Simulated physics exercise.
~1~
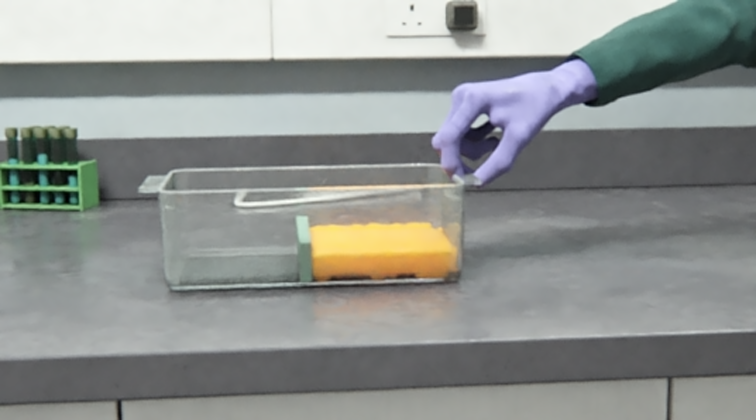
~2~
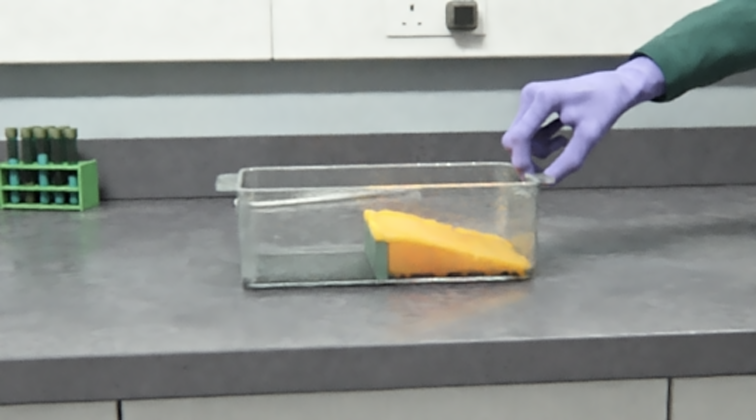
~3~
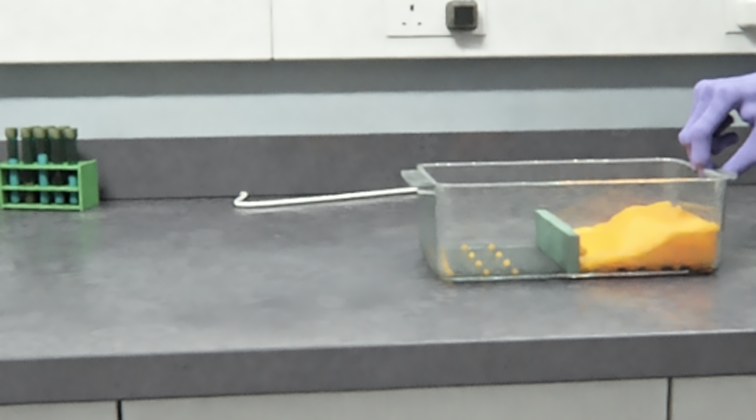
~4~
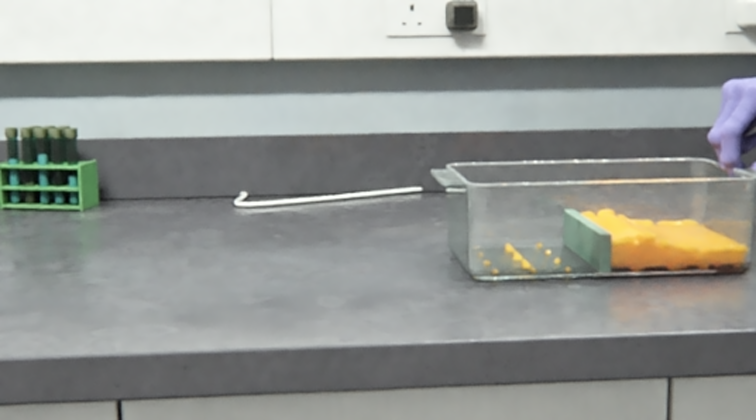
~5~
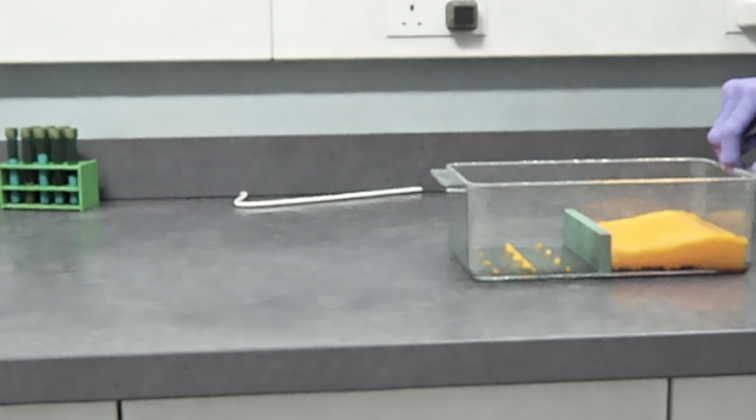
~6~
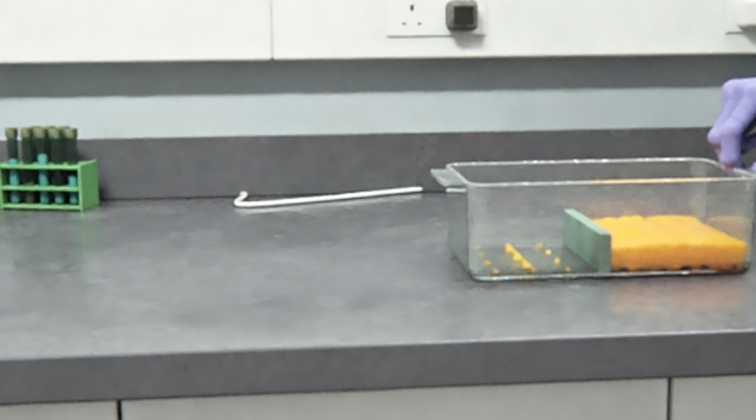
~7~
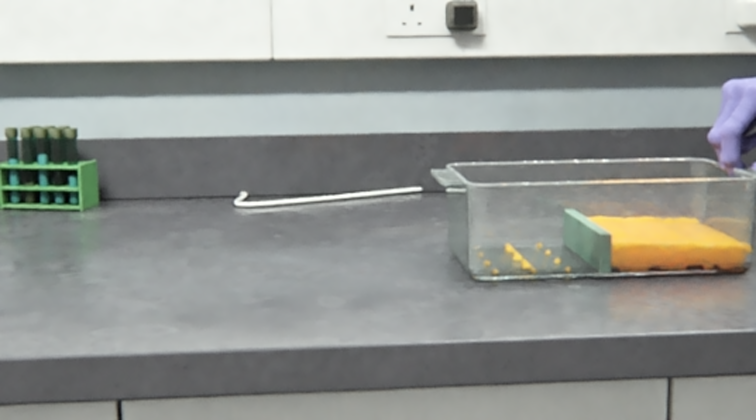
On a grey lab counter, a purple-gloved hand pulls a clear tub right, orange liquid sloshing, leaving drops left of its divider.
